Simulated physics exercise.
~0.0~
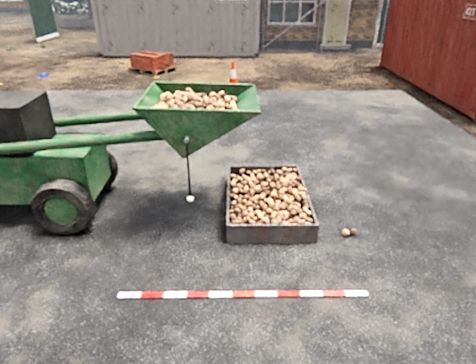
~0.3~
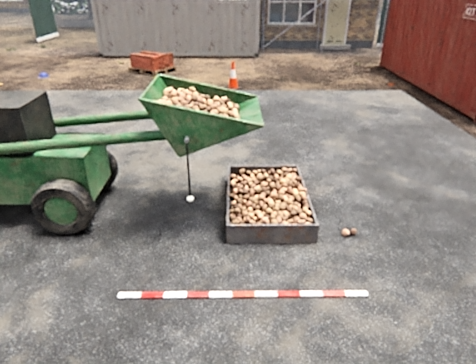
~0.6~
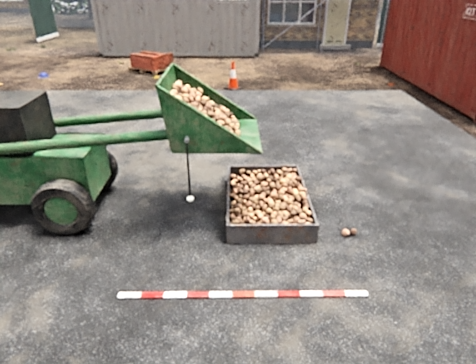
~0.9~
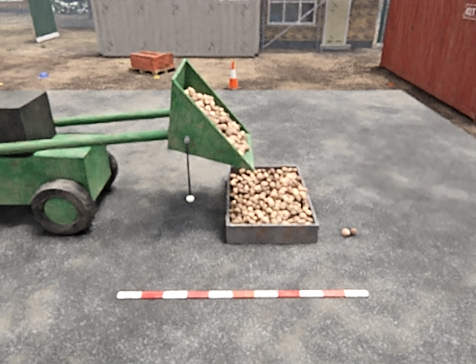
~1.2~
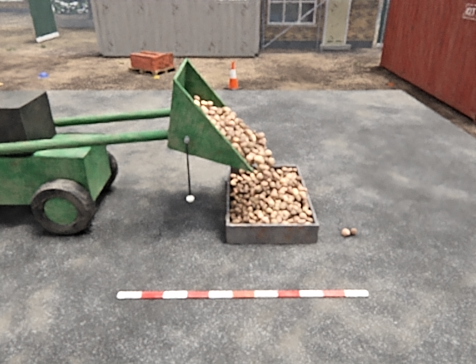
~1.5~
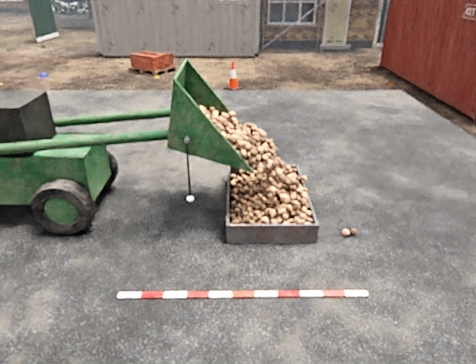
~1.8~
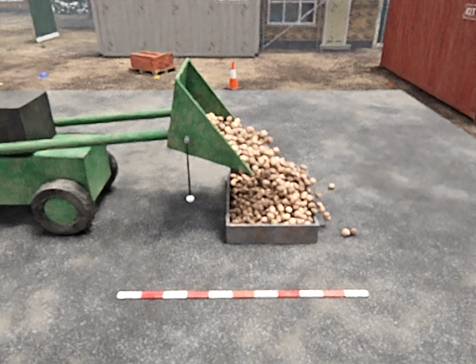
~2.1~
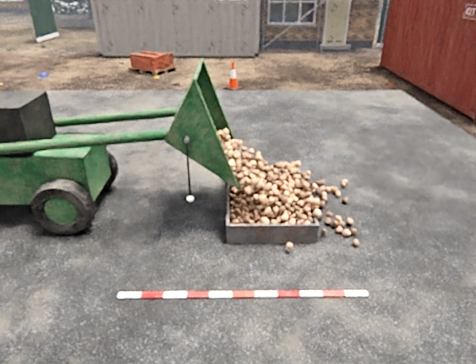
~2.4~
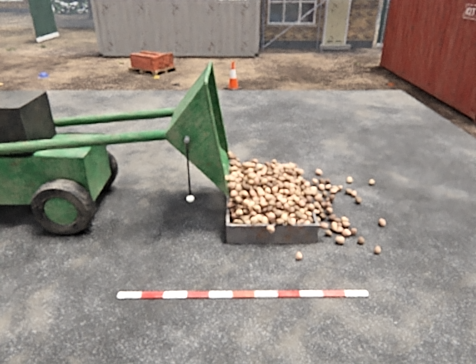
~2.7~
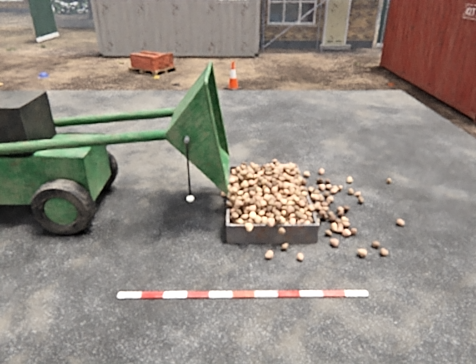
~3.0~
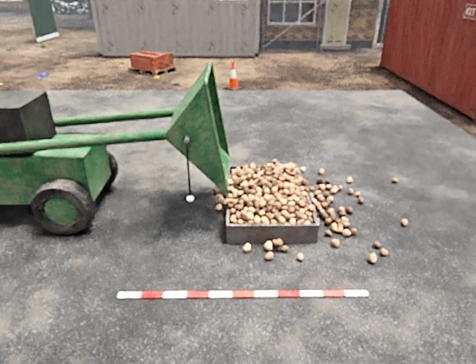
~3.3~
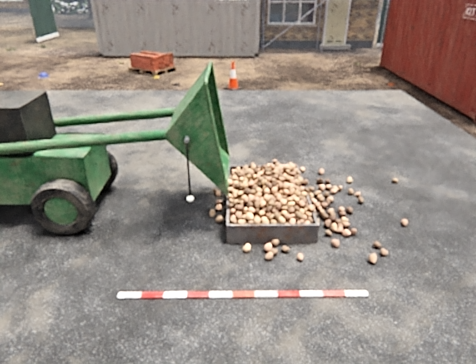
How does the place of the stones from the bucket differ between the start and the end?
At the start they sat up in the raised green bucket, and by the end they lay lower and further right, mostly heaped in the bin with some scattered on the ground around it.
A green bucket on a wheeled machine tipped steeply to the right and poured its load of brownish stones onto the already full bin, heaping it high, while some tumbled over the edges and came to rest on the grey ground, leaving the bucket empty.
